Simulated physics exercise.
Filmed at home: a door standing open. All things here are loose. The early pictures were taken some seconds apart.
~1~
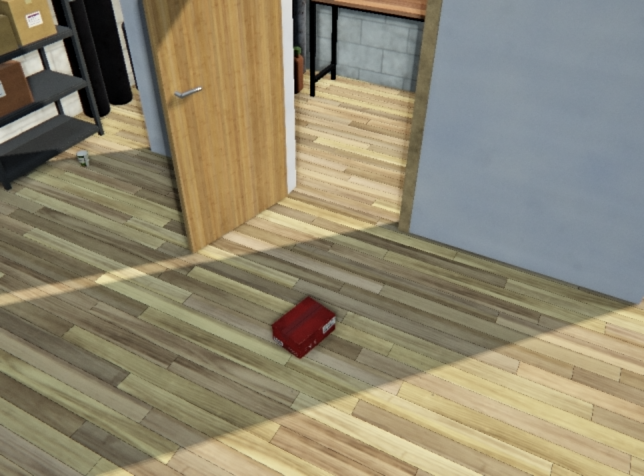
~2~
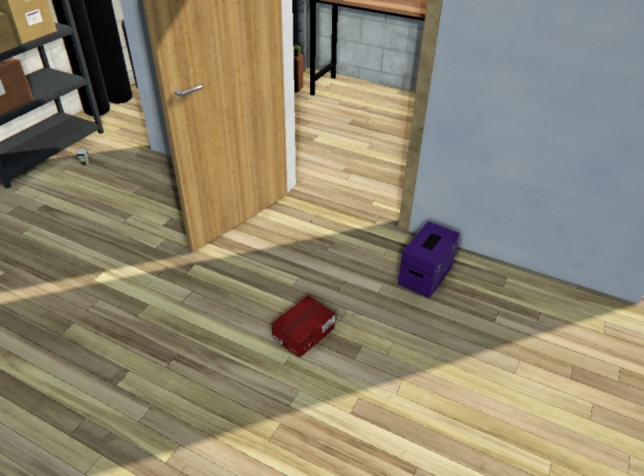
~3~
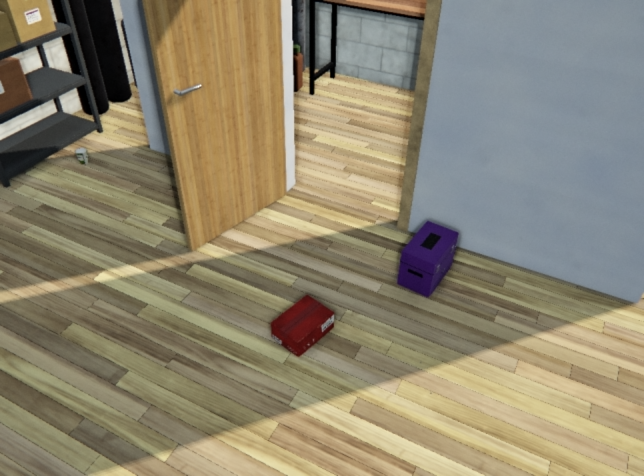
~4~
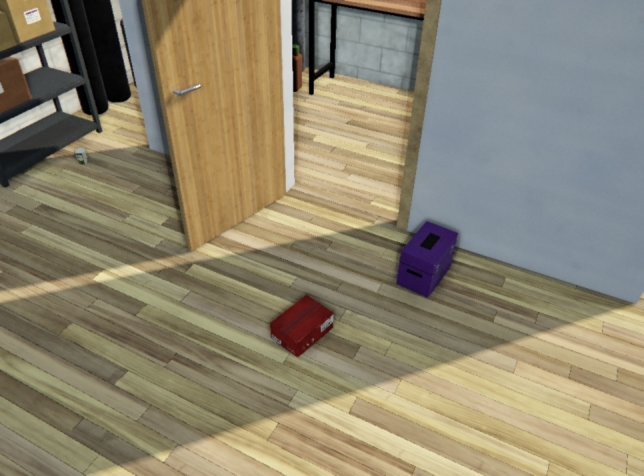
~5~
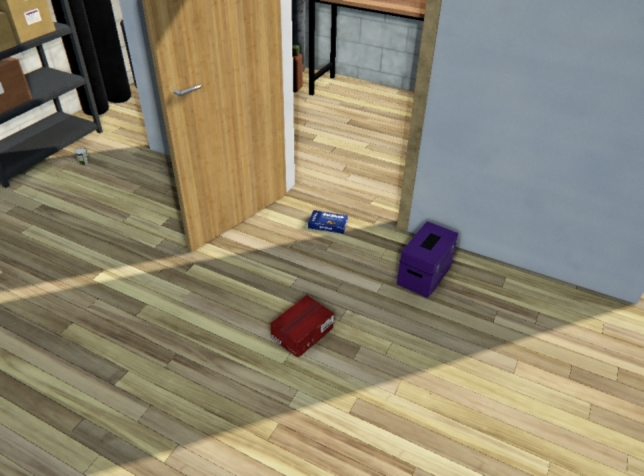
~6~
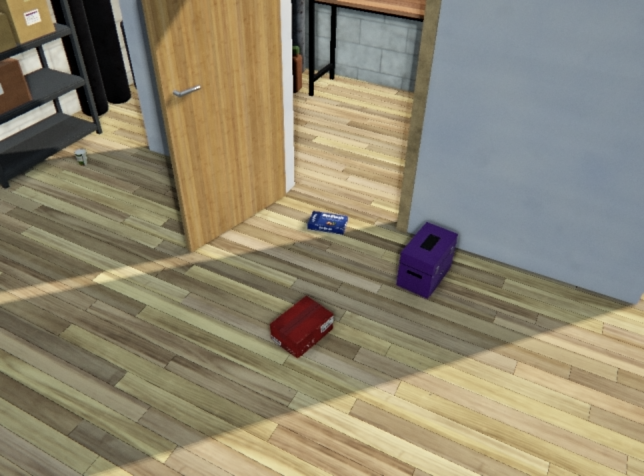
In a room with a wide open door, a red parcel sat on the wooden floor; a purple toolbox appeared by the wall, then a blue packet near the doorway, while everything else stayed still.
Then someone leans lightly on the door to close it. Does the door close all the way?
Yes.
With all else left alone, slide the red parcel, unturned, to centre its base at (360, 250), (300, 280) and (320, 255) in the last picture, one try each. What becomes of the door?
Try 1: It is held up; try 2: It makes it to the frame; try 3: It is held up.
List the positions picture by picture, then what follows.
Door wide open and still, in the first picture.
Door wide open and still; purple toolbox (429, 259); red parcel (304, 326), in the second picture.
Door wide open and still; purple toolbox (428, 258); red parcel (303, 325), in the third picture.
Door wide open and still; purple toolbox (427, 259); red parcel (302, 325), in the fourth picture.
Door wide open and still; purple toolbox (427, 259); red parcel (303, 326), in the fifth picture.
Door wide open and still; blue packet (328, 223); purple toolbox (427, 260), in the sixth picture.
Then, 1.30 s past the last view, open by 52°.
Then, 1.90 s past the last view, open by 18°; blue packet displaced about its own width near (349, 217).
Finally, open by 0°; moved from the start, blue packet; the other 2 still in place. Final places as the last picture's camera would see them, blue packet near (362, 204).
